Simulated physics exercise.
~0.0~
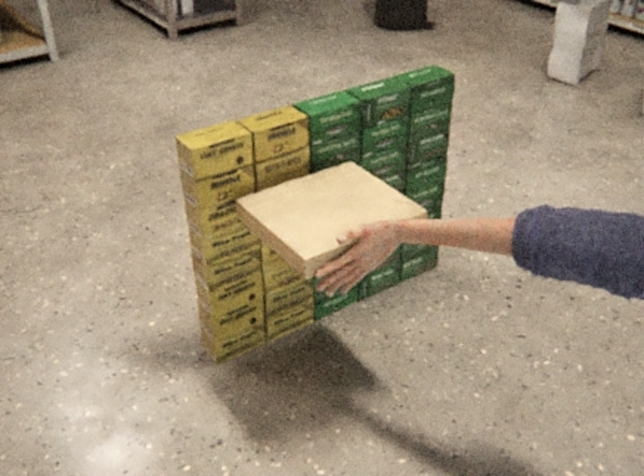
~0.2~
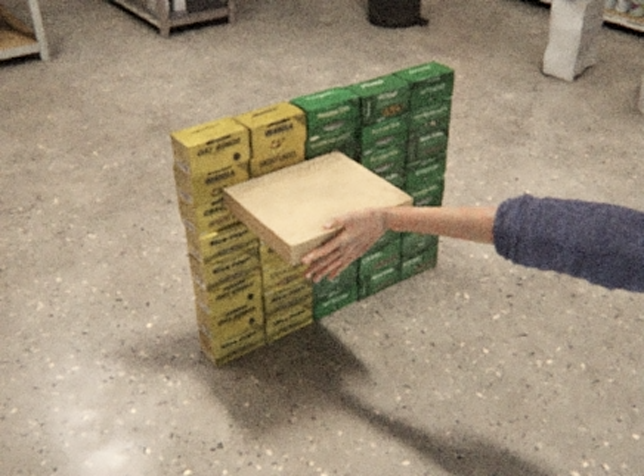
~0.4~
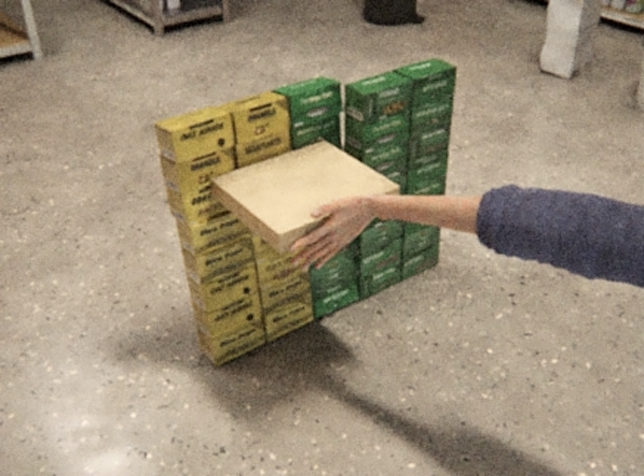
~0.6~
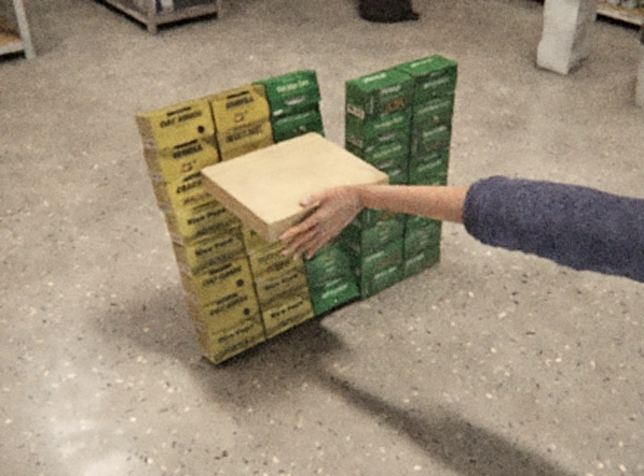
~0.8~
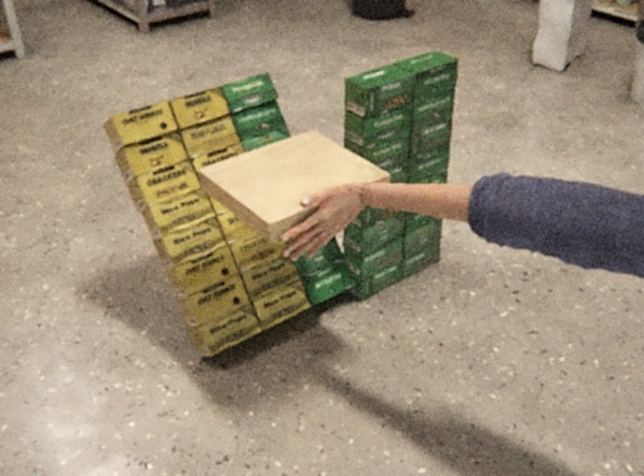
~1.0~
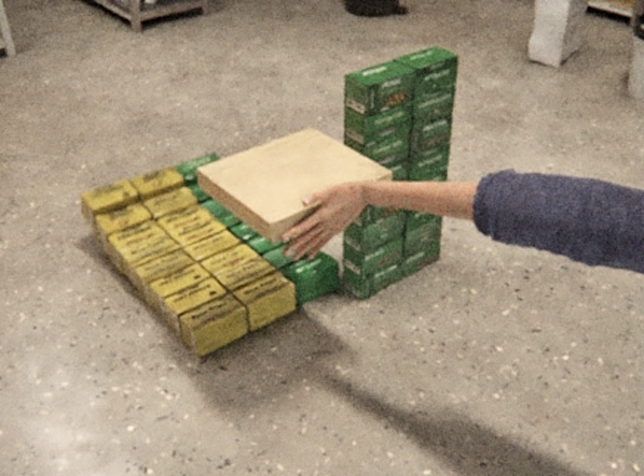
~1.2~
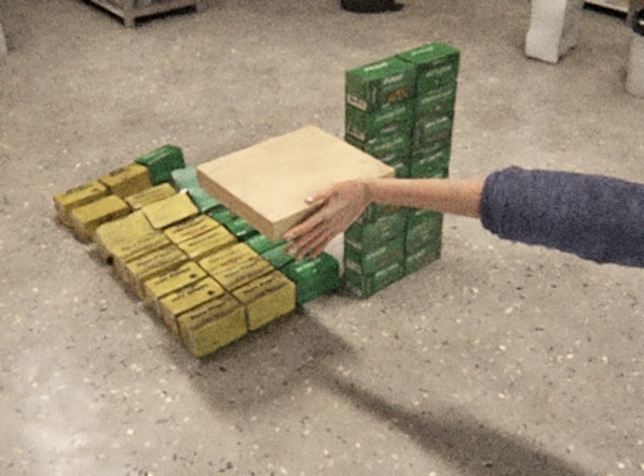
An arm in a dark sleeve pushed a pale, flat block against a wall of stacked yellow and green packets, and the left part tilted back and toppled, leaving its packets spread on the floor while the green columns on the right stayed standing.
